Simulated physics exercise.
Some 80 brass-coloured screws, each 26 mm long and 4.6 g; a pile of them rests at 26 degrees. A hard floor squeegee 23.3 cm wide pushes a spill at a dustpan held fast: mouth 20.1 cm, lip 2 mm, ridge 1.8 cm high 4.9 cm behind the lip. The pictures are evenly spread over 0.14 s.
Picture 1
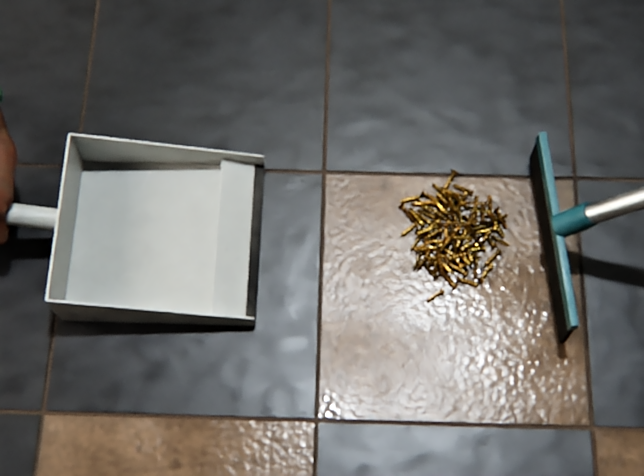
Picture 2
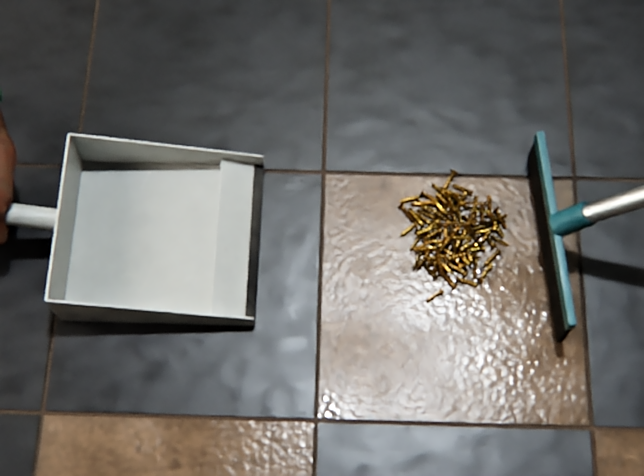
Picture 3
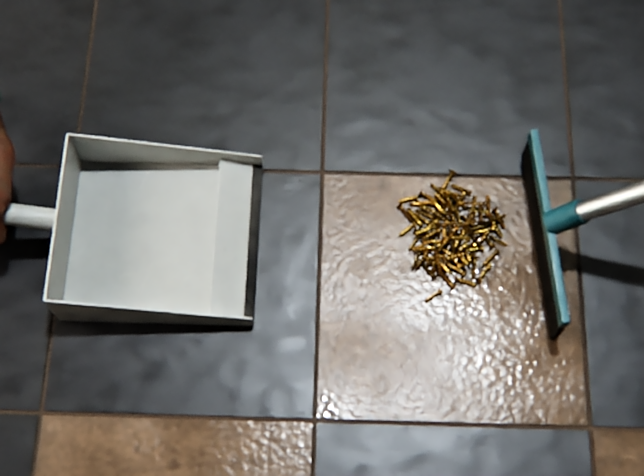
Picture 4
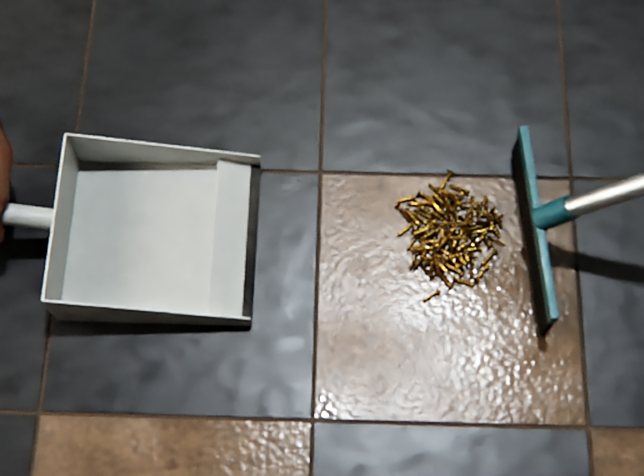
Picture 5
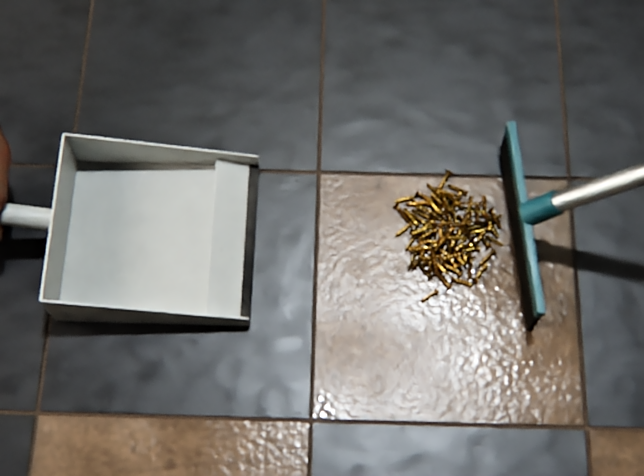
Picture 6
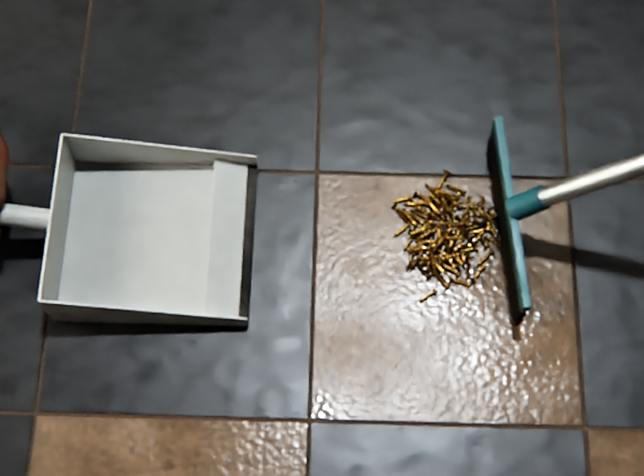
A teal squeegee blade with a silver handle slides slowly leftward from the right over a floor of dark grey and glossy brown tiles, seen from above. It closes in on a pile of brass-coloured screws that lies undisturbed on a brown tile. At left, a hand at the edge holds a pale grey, empty dustpan by its handle, as the view drifts very slightly.
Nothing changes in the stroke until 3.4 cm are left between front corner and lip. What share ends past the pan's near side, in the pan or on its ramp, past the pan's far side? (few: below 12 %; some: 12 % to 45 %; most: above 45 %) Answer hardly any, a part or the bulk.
Near side hardly any, pan hardly any, far side a part.
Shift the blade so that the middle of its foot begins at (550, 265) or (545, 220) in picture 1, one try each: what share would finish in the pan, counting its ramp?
Some 0 and 0 per cent.
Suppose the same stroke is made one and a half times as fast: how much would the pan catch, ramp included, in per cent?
It would be near 0 per cent.
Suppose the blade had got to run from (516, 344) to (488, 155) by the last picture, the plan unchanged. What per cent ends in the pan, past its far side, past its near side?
Pan 10, far 0, near 15.
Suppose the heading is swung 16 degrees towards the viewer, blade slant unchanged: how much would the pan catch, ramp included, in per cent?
Then about 5 per cent.
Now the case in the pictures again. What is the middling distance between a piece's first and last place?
Some 20 cm.
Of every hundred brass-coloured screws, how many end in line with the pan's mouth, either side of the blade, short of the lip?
Some 80 per cent.
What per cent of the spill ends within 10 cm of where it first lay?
About 15 per cent.
Then, 0.27 s after the last picture, middle of the blade 17 cm from the lip; 0 % over the lip, far side 5 %, near side 0 %.
Then, 0.45 s after the last picture, middle of the blade 9 cm from the lip; 0 % over the lip, far side 20 %, near side 0 %.
Then, 0.75 s after the last picture, middle of the blade 5 cm from the lip; 0 % over the lip, far side 20 %, near side 0 %.
In the end, near side 0 %, pan 0 %, far side 20 %, in front of the lip or behind the blade 80 %.
